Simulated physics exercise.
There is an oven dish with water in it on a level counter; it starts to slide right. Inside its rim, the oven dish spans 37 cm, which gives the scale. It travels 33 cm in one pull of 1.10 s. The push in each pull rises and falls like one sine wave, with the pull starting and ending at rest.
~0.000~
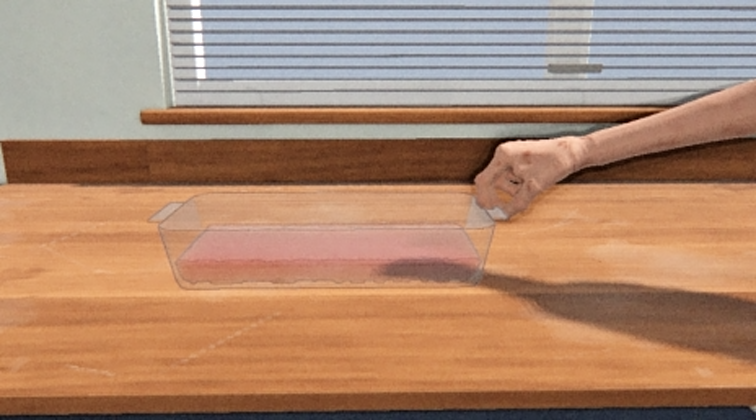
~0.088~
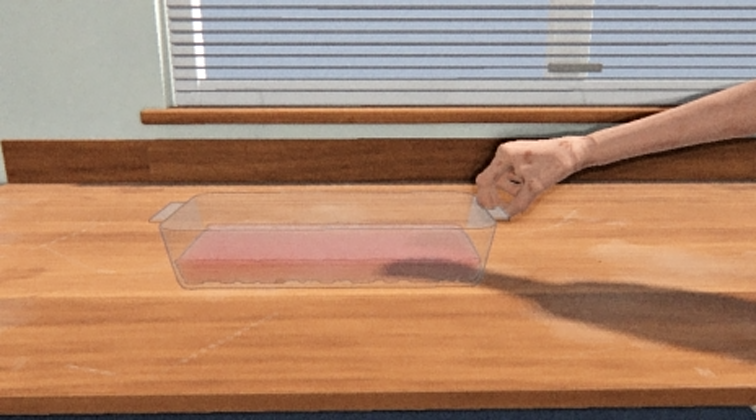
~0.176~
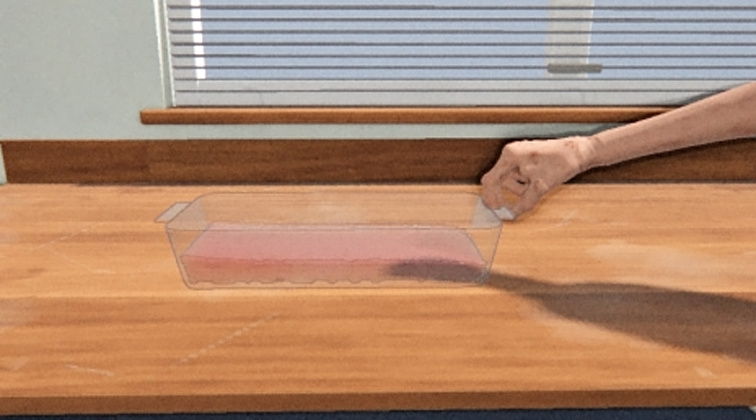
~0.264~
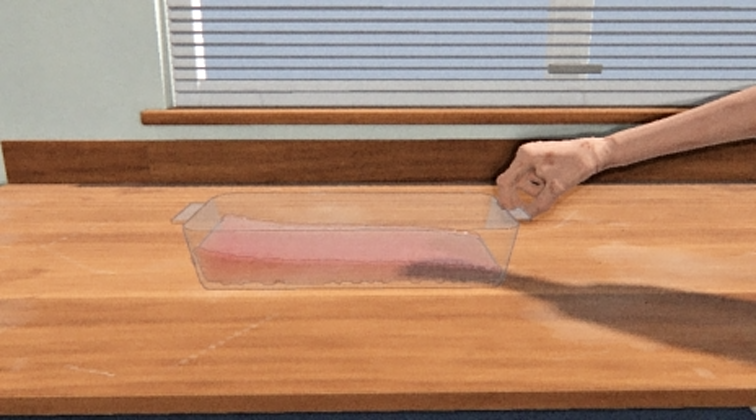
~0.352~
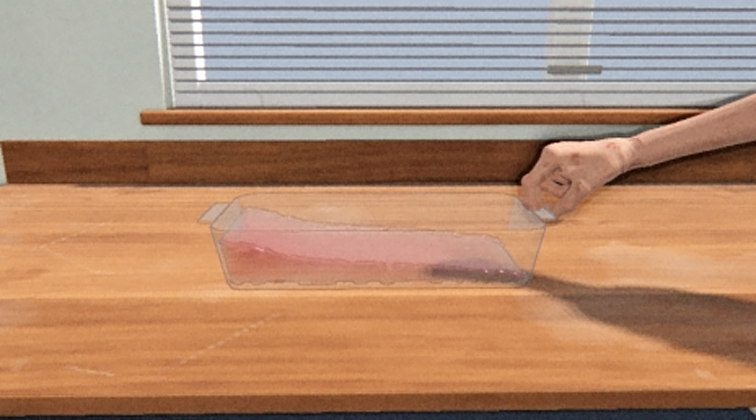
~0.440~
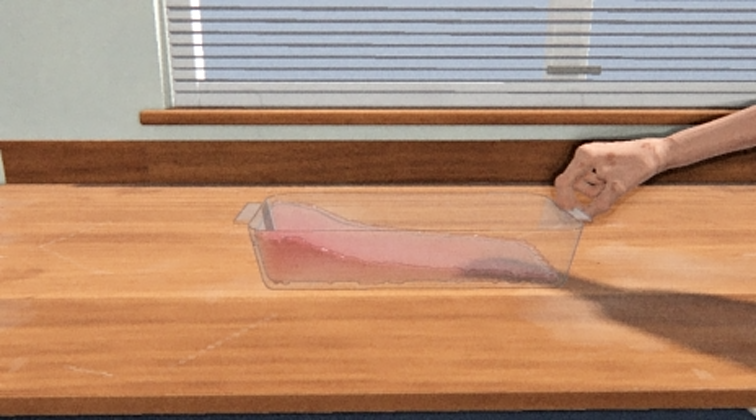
At the start, a clear oven dish of pink-tinted water sits on a wooden counter below a window blind, a hand gripping its right end. The hand pulls the dish slowly, then faster, to the right, and the water climbs at the left end while sinking at the right.
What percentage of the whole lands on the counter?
Close to 18 per cent.
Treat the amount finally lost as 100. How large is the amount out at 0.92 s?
Around 10%.
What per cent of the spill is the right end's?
Roughly 90 percent.
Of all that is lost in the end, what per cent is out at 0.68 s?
0 per cent, roughly.
After 0.68 s it has gone 24 cm; 0 per cent is out over the left end and 0 over the right.
After 0.92 s it has gone 32 cm; 0 per cent is out over the left end and 2 over the right.
After 1.16 s it has gone 33 cm; 0 per cent is out over the left end and 17 over the right.
After 1.40 s it has gone 33 cm; 0 per cent is out over the left end and 17 over the right.
In the end 18 per cent is out in all, 2 of it over the left end.
